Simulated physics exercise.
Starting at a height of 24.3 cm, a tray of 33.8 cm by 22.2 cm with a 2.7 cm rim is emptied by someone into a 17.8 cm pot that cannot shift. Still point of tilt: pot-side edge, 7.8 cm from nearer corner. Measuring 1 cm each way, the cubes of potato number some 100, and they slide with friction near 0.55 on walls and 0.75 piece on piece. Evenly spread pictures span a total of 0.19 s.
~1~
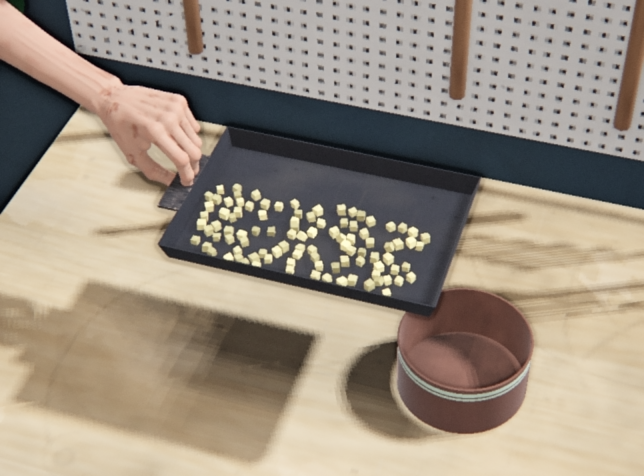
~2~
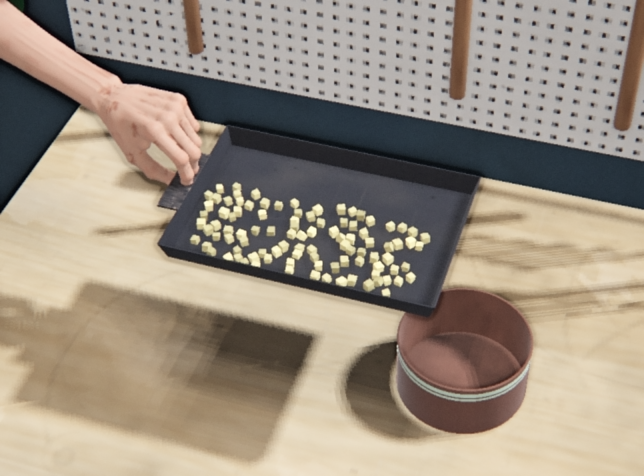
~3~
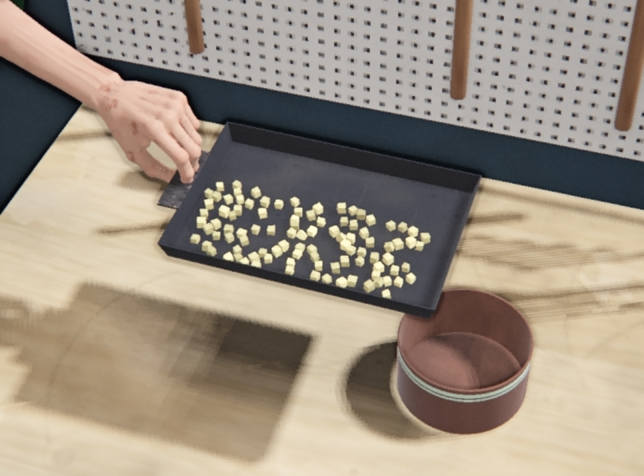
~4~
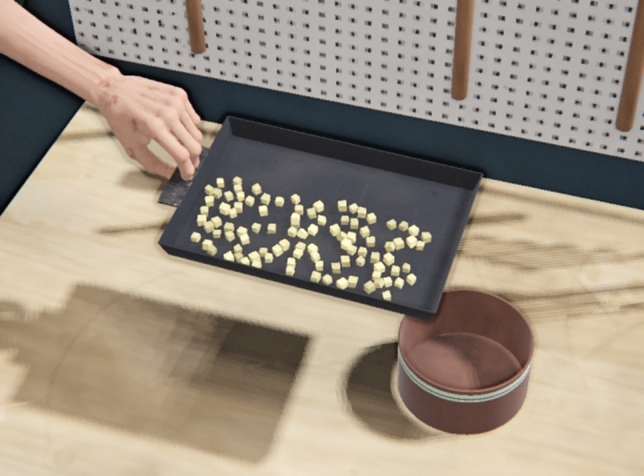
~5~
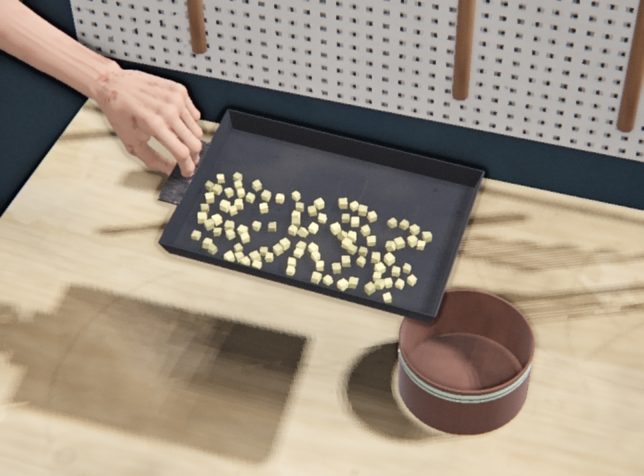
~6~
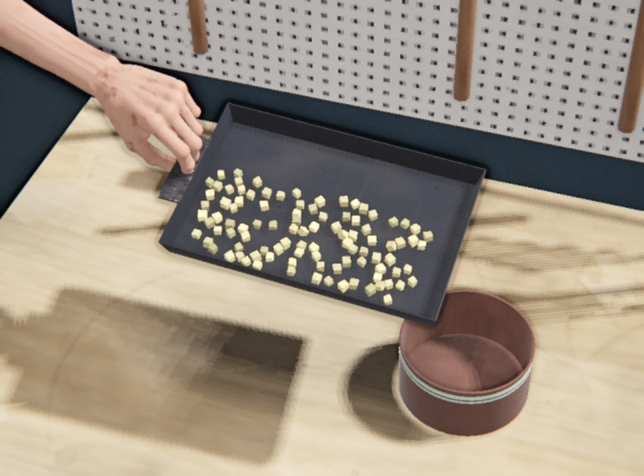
A hand gripped the left end of a dark tray scattered with small pale cubes above a wooden table, beside a reddish-brown pot, and slowly tilted it slightly, its back edge rising.
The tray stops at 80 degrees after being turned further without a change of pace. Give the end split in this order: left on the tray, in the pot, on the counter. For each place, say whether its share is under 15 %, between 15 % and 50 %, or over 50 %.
In order: Left on the tray: Will likely be medium; pot: Will likely be low; counter: Will likely be high.
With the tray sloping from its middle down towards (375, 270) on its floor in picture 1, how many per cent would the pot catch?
That comes to around 0 per cent.
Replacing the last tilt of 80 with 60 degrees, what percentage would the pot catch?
You'd end up with some 0 % in the pot.
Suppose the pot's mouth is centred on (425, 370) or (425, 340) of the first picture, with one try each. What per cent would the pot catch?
Close to 15 in a hundred, then close to 5 in a hundred.
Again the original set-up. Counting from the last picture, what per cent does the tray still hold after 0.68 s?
Around 90 percent.
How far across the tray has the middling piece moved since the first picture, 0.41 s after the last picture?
3 cm.
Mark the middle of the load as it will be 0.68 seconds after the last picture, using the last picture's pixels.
Load centre: About (334, 299) px.
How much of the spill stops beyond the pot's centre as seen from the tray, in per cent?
I'd put it at close to 40 per cent.
Then, 0.41 s after the last picture, tilt 44 degrees; the tray holds 100 %, the pot 0 %.
Then, 0.68 s after the last picture, tilt 66 degrees; the tray holds 90 %, the pot 0 %.
Then, 1.06 s after the last picture, tilt 80 degrees; the tray holds 70 %, the pot 0 %.
In the end, tray 35 %, pot 0 %, counter 65 %.
